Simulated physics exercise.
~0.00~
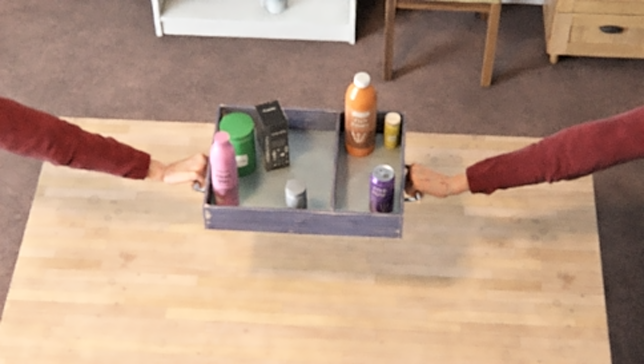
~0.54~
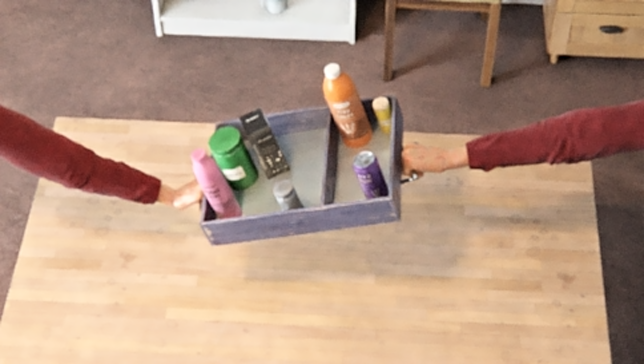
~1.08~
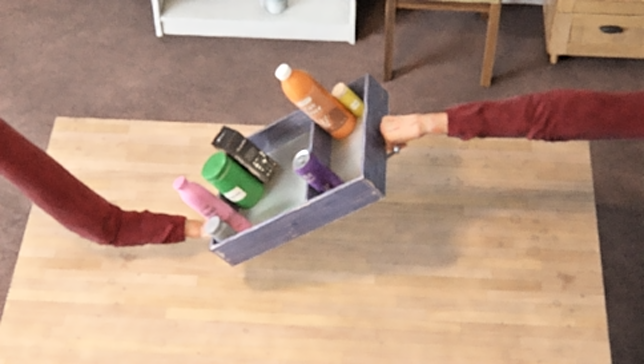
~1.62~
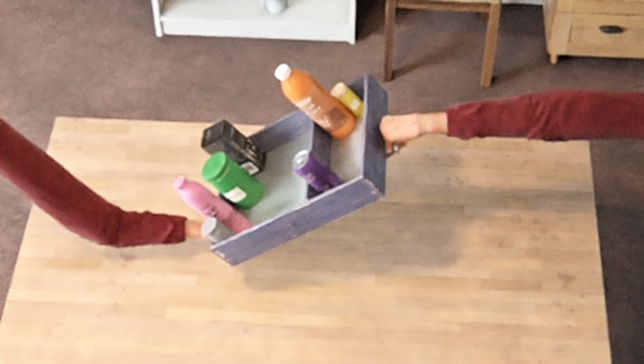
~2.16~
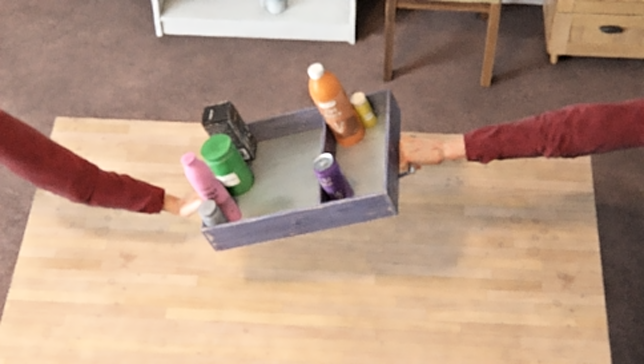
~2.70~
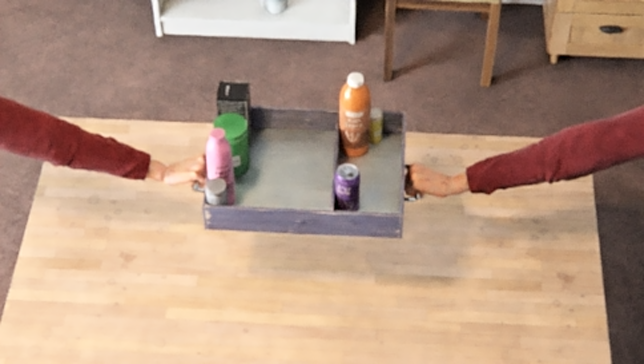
Two hands tilted a crate of bottles and containers steeply down to the left, then leveled it again, and everything stayed inside. The grey shaker slid left beside the pink bottle, the purple can shifted to the divider, and the black carton ended up in the back corner.
